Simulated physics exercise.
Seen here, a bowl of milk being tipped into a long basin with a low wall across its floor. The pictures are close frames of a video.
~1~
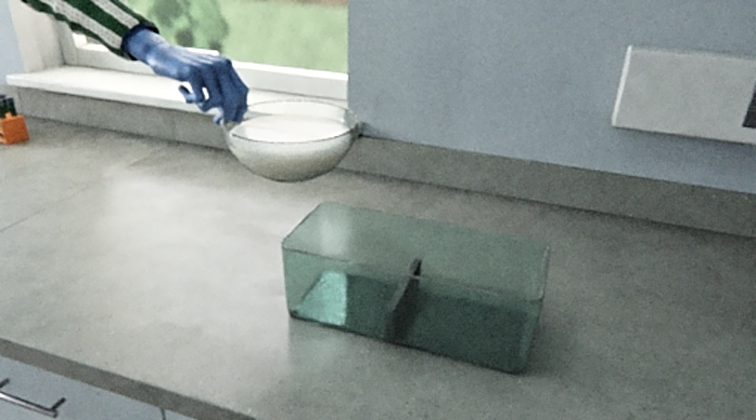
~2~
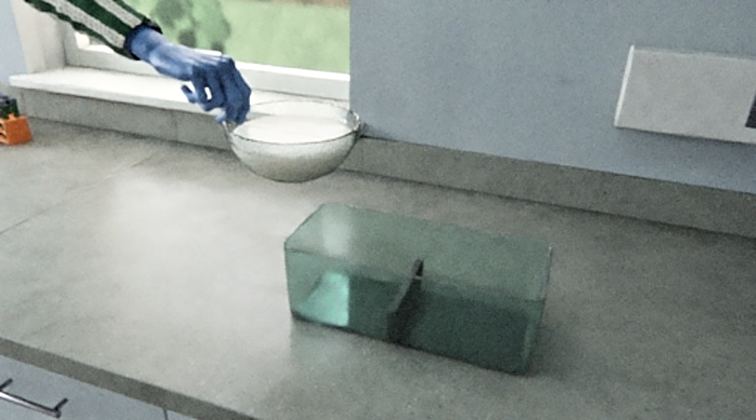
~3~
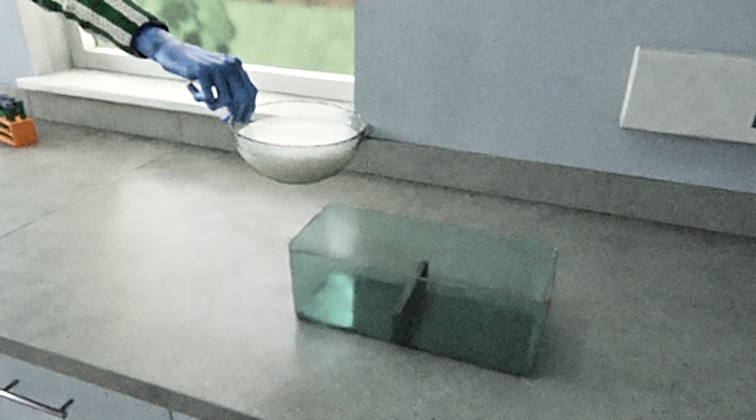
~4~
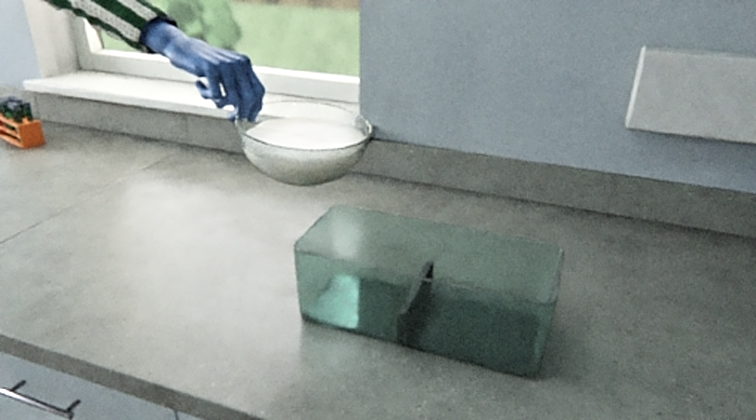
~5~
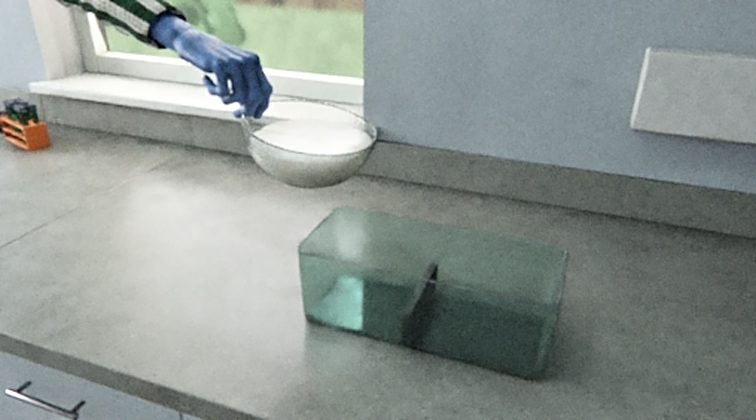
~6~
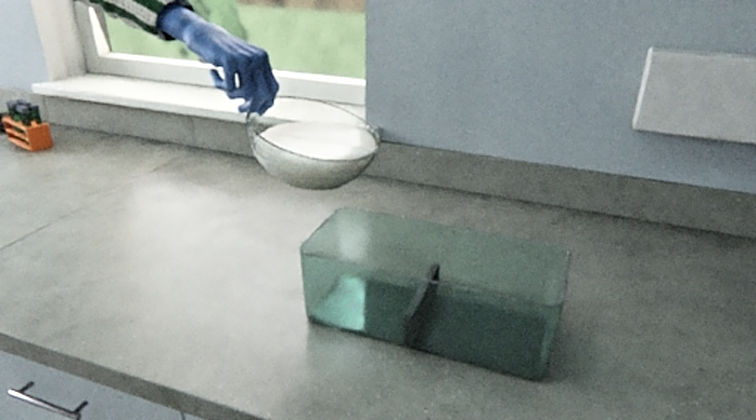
A blue-gloved hand held a glass bowl of milk above a long, clear greenish basin with a low wall across its floor, then slowly tilted the bowl a little to the right.
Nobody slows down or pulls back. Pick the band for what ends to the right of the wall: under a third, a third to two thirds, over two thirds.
The share right of the wall is less than a third.
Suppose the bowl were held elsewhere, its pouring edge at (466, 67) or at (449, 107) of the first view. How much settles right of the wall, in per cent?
The first gives 90 %, the second 95 %.
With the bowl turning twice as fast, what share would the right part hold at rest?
About 15 per cent.
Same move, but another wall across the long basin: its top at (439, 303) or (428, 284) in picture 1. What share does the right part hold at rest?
Near 25 % and 0 %.
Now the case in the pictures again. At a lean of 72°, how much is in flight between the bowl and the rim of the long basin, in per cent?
Near 25 %.
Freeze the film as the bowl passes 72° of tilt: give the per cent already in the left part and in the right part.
Some 35 per cent left and 10 right.
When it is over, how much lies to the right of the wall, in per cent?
It comes to 15 per cent or so.
A moment on, the bowl is tipped part way and 27 per cent is still to pour, 35 is left of the wall and 12 right of it.
Next, the bowl is tipped right over and 0 per cent is still to pour, 84 is left of the wall and 15 right of it.
Then the bowl is tipped right over and 0 per cent is still to pour, 83 is left of the wall and 16 right of it.
Later the bowl is tipped right over and 0 per cent is still to pour, 83 is left of the wall and 17 right of it.
Finally, 83 per cent lies left of the wall, 17 right of it and 1 outside.
